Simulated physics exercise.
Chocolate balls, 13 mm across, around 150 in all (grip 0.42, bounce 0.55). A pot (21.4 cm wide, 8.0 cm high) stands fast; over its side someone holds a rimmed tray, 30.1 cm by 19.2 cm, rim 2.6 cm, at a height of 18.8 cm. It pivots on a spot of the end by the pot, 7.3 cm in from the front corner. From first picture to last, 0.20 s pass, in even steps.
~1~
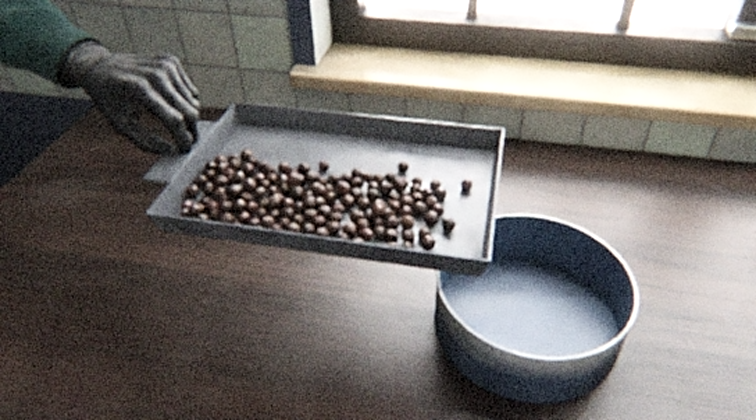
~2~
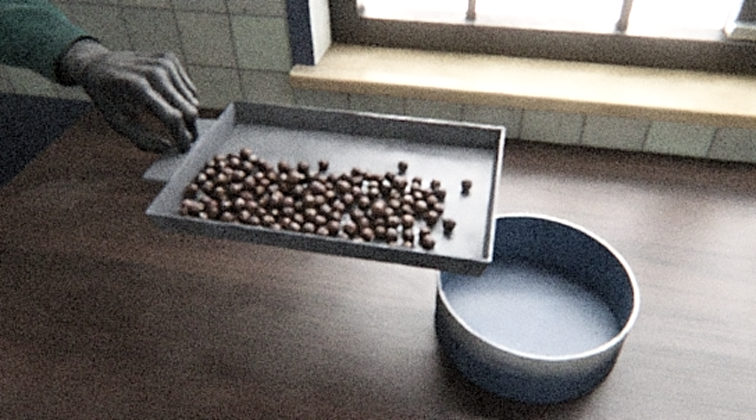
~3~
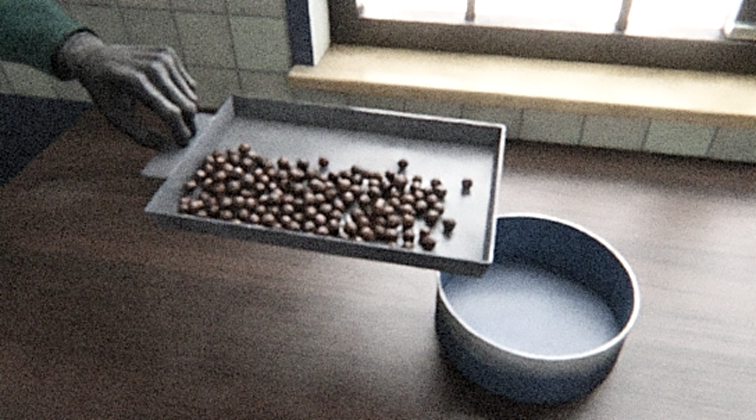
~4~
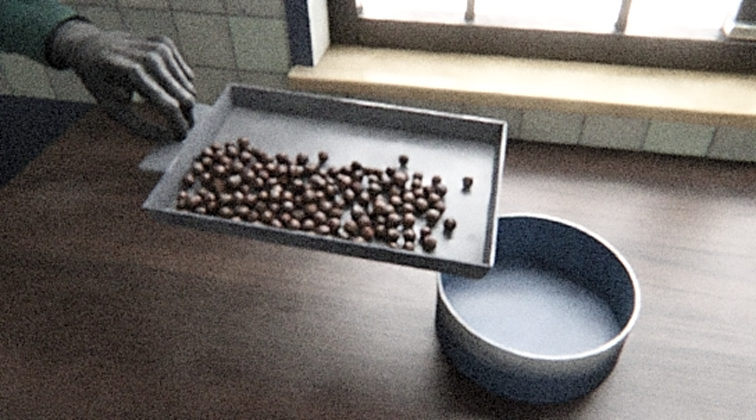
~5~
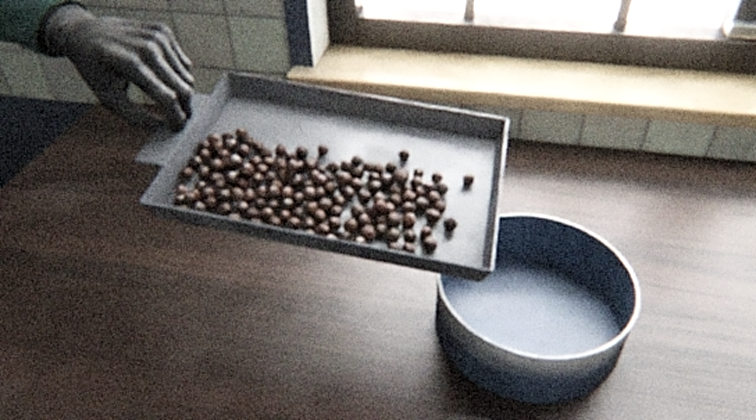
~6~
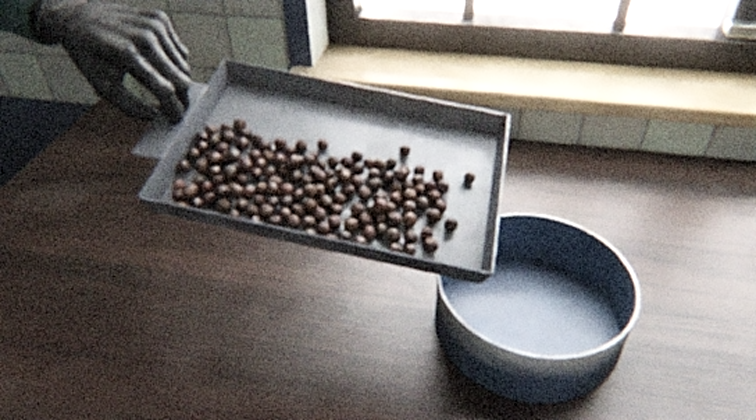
A rimmed gray tray of chocolate balls tilting slightly as a gloved hand raises its left end beside a round pot.
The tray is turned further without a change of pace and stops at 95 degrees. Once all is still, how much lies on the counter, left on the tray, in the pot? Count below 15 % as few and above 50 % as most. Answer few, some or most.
On the counter: Most; left on the tray: Few; in the pot: Few.
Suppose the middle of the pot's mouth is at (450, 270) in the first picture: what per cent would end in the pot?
Some 25 per cent.
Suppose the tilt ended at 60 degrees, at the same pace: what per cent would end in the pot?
In that case some 0 per cent.
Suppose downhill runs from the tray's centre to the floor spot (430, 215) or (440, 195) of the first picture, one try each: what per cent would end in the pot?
About 65 and 95 per cent.
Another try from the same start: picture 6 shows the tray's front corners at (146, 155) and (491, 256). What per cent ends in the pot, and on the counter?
Pot 75, counter 25.
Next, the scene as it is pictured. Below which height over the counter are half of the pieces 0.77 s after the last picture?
Roughly 22 cm.
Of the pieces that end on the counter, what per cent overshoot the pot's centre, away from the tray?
Some 40 per cent.
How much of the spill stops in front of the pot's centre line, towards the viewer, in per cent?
Some 100 per cent.
Then, 0.46 s after the last picture, tilt 52 degrees; the tray holds 100 %, the pot 0 %.
Then, 0.77 s after the last picture, tilt 79 degrees; the tray holds 95 %, the pot 0 %.
Then, 1.17 s after the last picture, tilt 95 degrees; the tray holds 5 %, the pot 5 %.
In the end, counter 95 %, tray 0 %, pot 5 %.
